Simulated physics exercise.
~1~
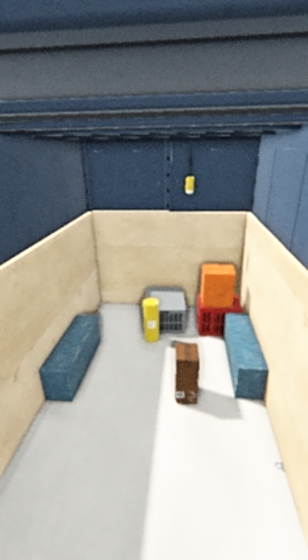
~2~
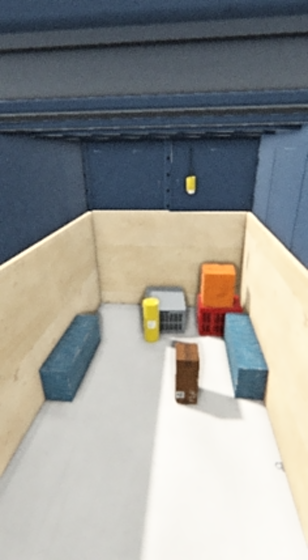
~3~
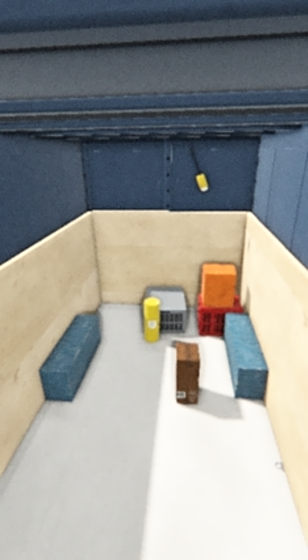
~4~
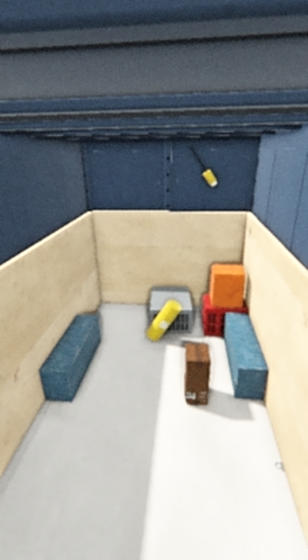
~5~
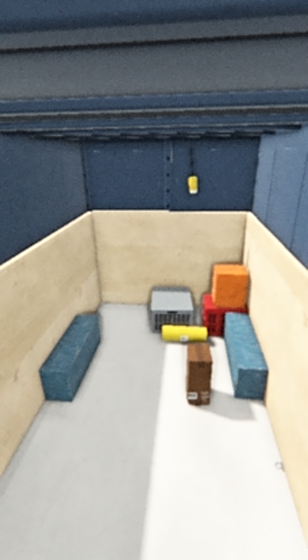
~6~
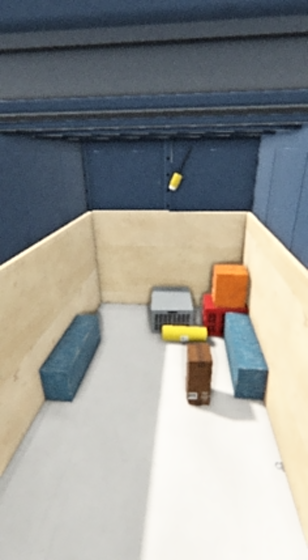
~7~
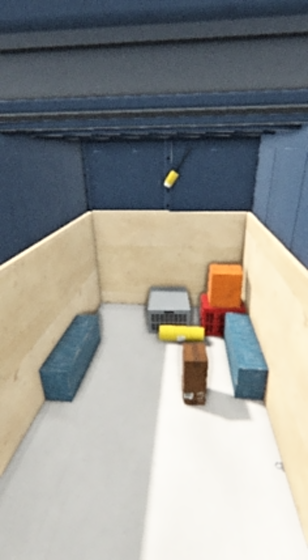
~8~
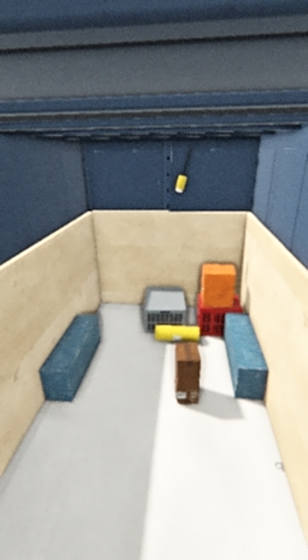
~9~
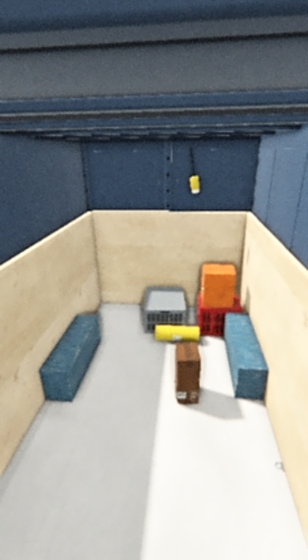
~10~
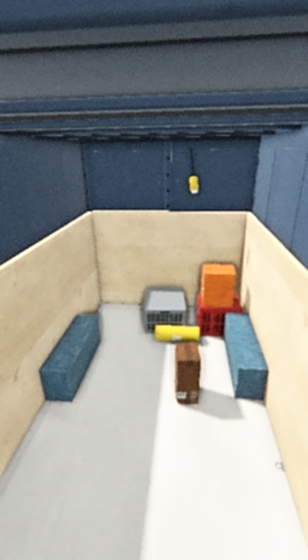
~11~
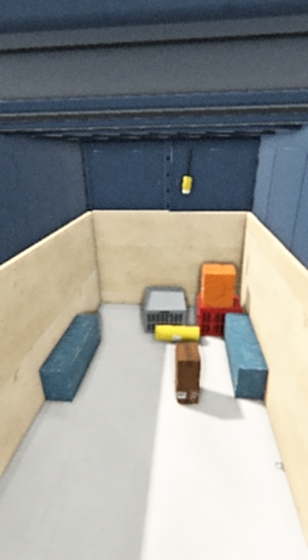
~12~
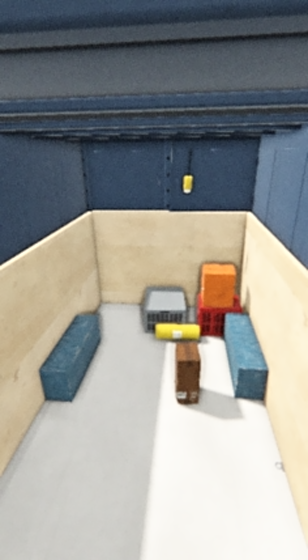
A yellow canister tips over to the right and stays lying behind the upright brown box.
